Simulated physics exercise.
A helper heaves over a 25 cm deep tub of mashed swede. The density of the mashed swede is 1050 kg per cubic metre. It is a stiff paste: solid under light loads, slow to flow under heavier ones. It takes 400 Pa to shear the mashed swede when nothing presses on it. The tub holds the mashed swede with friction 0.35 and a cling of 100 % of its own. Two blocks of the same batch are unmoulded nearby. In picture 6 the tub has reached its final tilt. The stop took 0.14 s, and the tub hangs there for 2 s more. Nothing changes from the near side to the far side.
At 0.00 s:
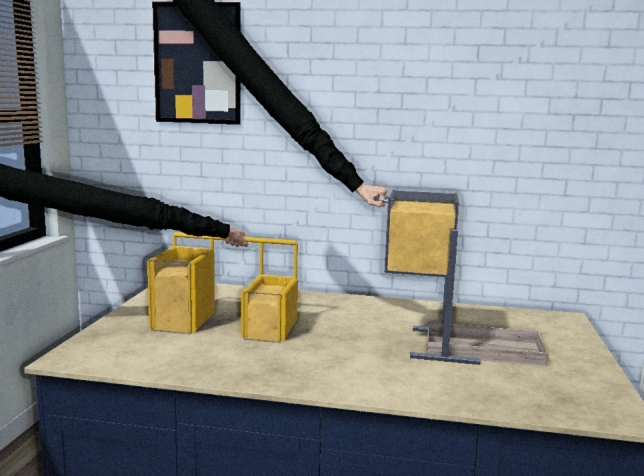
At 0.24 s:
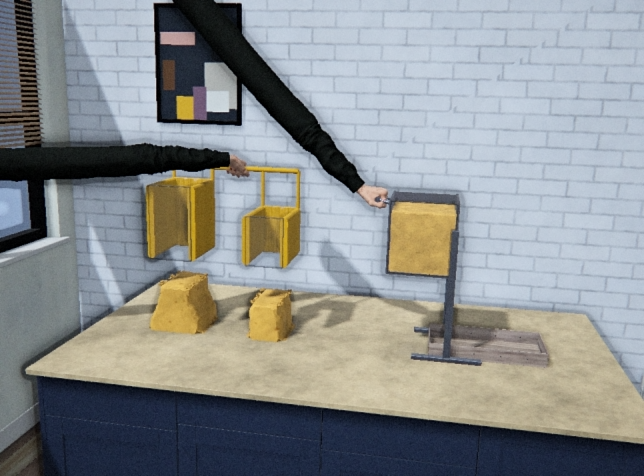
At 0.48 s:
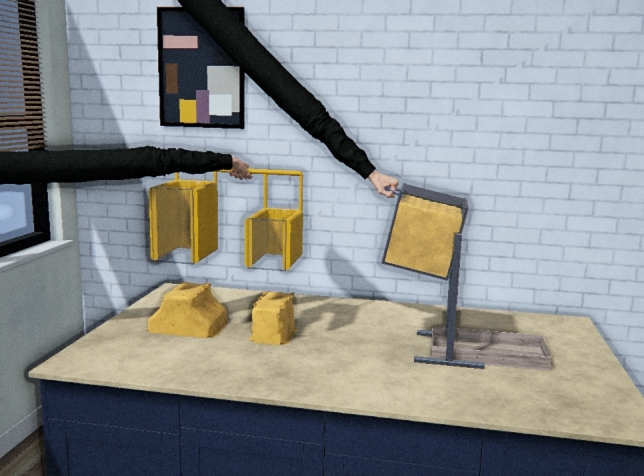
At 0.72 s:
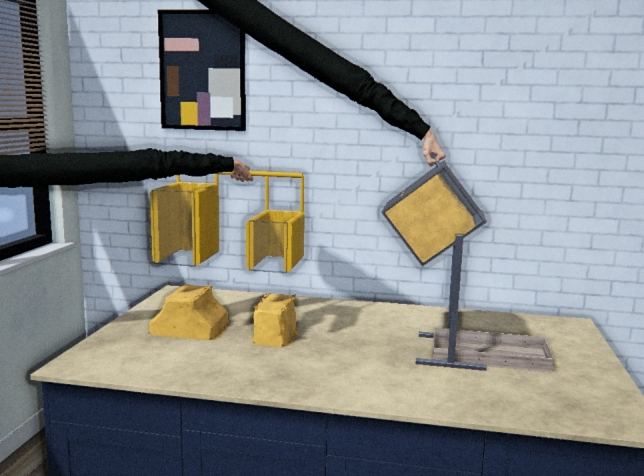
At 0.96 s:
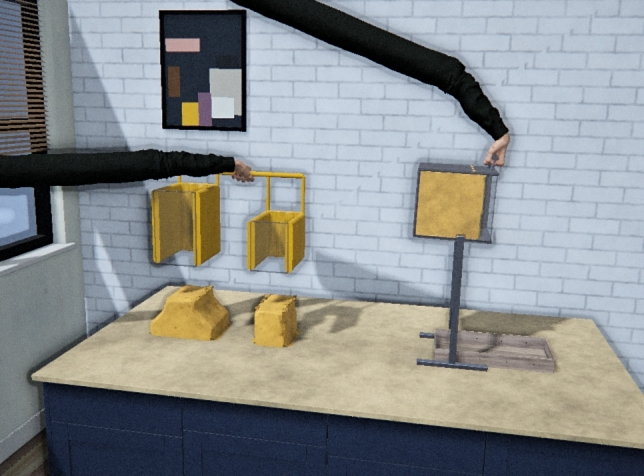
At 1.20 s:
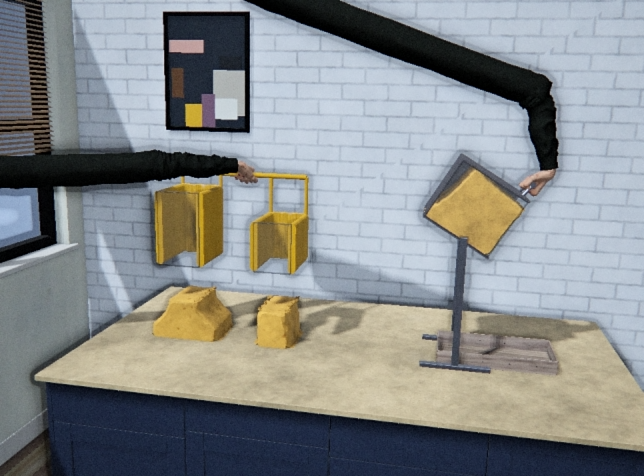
On a countertop, one hand lifted a pair of yellow moulds off two yellowish blocks, which sagged, the left one more, and another hand tilted a filled tub clockwise on its stand.
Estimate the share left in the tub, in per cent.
It comes to some 0 %.
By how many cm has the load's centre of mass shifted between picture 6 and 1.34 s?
Some 10 cm.
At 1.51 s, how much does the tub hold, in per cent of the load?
Near 25 %.
After 1.34 s, the tub is at 121 degrees and holds 59 %.
After 1.51 s, the tub is at 121 degrees and holds 23 %.
After 1.68 s, the tub is at 121 degrees and holds 14 %.
After 1.85 s, the tub is at 121 degrees and holds 9 %.
After 3.20 s, the tub is at 121 degrees and holds 0 %.
